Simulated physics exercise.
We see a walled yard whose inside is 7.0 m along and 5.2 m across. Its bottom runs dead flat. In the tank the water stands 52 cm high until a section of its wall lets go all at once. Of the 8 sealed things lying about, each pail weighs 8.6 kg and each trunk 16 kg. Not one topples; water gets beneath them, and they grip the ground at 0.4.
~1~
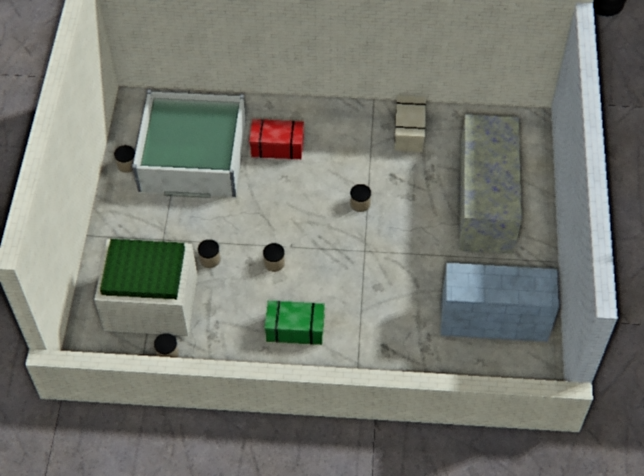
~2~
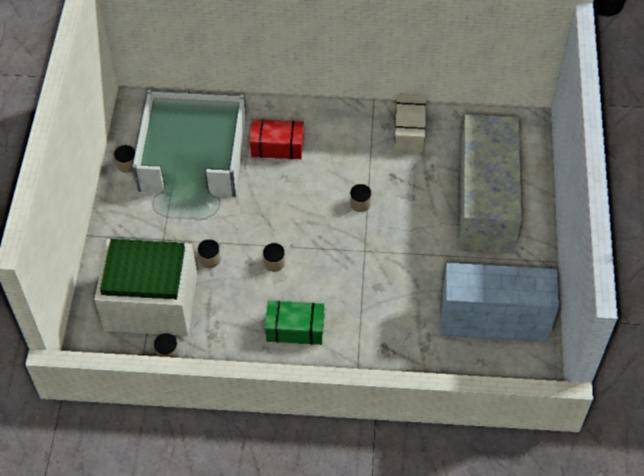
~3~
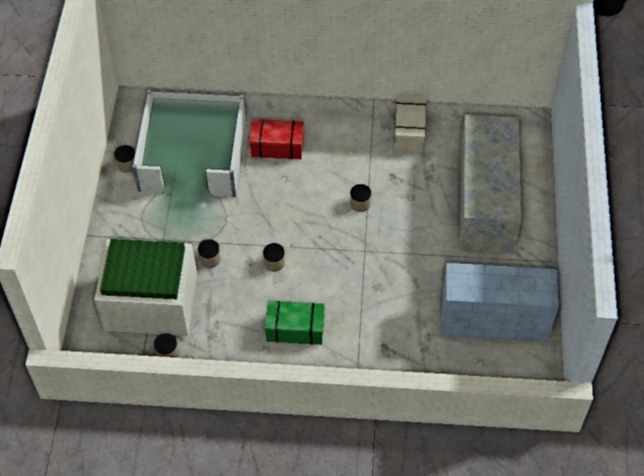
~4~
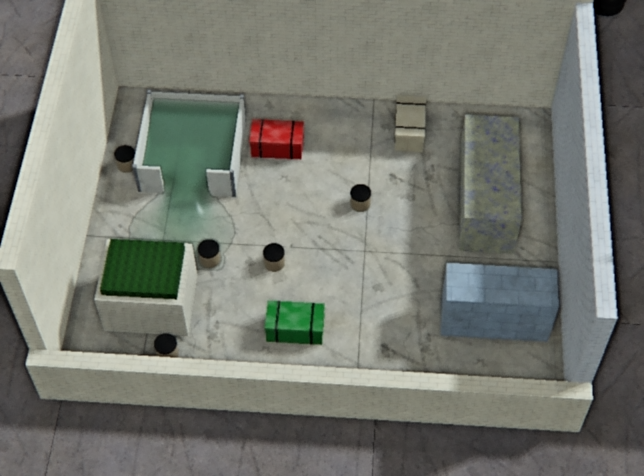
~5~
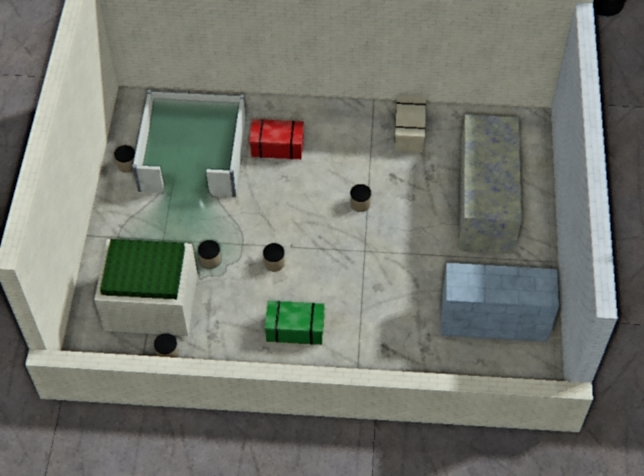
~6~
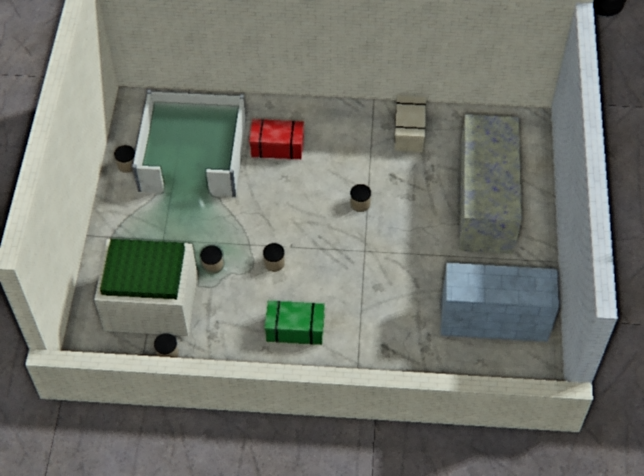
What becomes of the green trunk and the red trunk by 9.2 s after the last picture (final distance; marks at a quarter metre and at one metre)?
The green trunk goes a long distance, and the red trunk remains almost where it was.
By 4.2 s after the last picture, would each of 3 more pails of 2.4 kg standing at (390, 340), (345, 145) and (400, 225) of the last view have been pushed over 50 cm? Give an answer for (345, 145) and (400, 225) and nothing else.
In sequence: Within it, then within it.
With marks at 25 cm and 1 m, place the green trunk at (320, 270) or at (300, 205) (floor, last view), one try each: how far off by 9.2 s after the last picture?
First it remains in place, then it remains in place.
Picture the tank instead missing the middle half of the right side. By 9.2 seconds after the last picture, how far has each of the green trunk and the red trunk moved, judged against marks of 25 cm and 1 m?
The green trunk would remain almost still and the red trunk would be washed far off.
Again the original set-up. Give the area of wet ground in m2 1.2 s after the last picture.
Close to 10.5 m2, I'd say.
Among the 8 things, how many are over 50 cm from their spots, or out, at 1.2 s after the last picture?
1.
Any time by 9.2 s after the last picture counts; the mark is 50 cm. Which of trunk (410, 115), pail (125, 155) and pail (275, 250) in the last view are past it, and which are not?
In sequence - stayed below the line; crossed the line; stayed below the line.
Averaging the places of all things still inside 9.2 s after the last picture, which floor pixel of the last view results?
The centre sits near (297, 239).
Then, 1.2 s after the last picture the green trunk is near (305, 336), 0.4 m from its start, aground; the red trunk is near (277, 131), 0.0 m from its start, aground; 0 afloat.
Then, 3.8 s after the last picture the green trunk is near (389, 360), 1.5 m from its start, aground; the red trunk is near (277, 131), 0.0 m from its start, aground; 0 afloat.
Then, 6.2 s after the last picture the green trunk is near (453, 364), 2.3 m from its start, afloat; the red trunk is near (277, 131), 0.0 m from its start, aground; 1 afloat.
Then, 9.2 s after the last picture the green trunk is near (457, 364), 2.3 m from its start, afloat; the red trunk is near (277, 131), 0.0 m from its start, aground; 1 afloat.
